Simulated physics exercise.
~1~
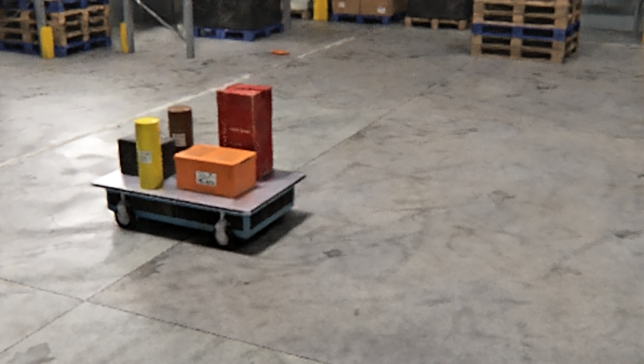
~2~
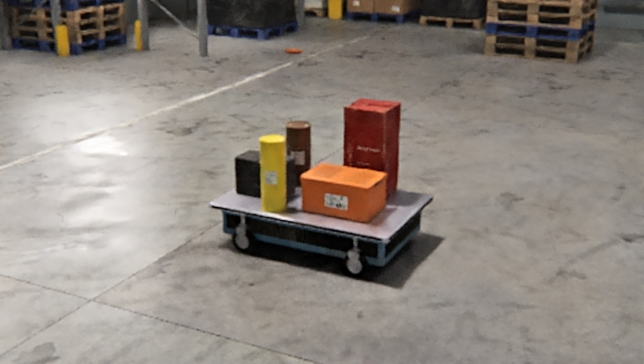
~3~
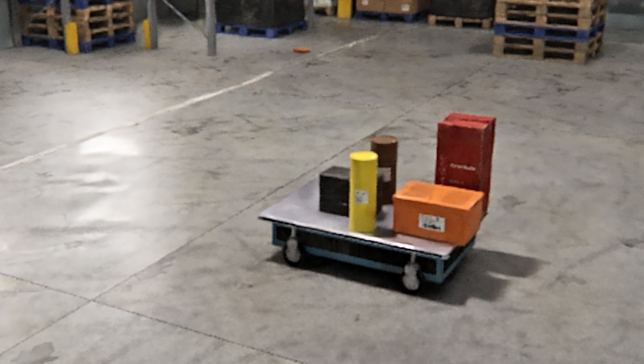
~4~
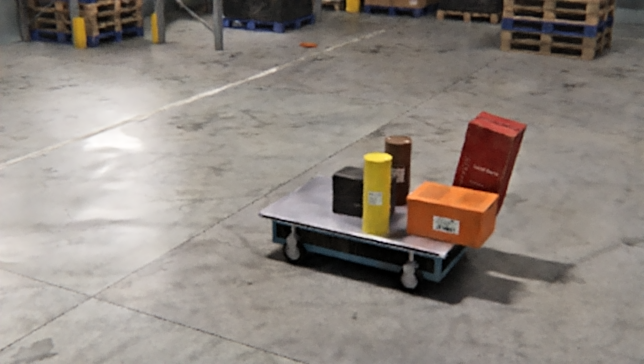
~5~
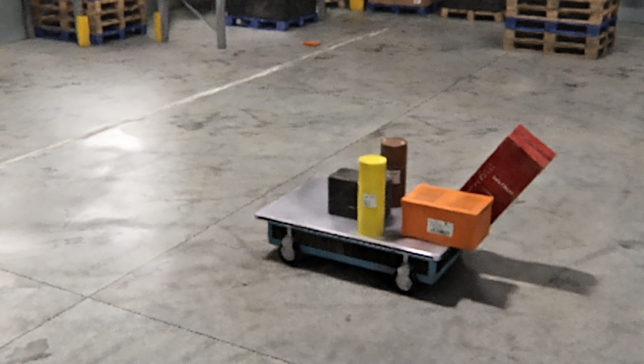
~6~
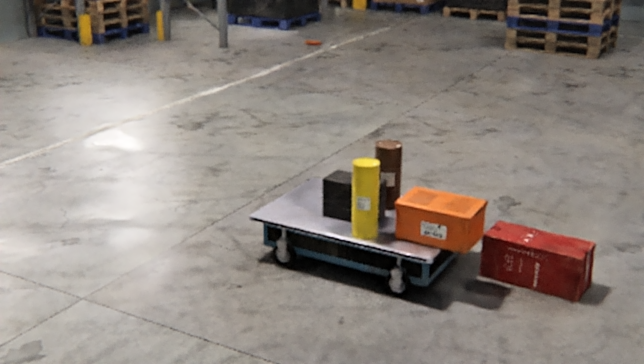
A red box tips off a cart as it stops, while four other items stay aboard.
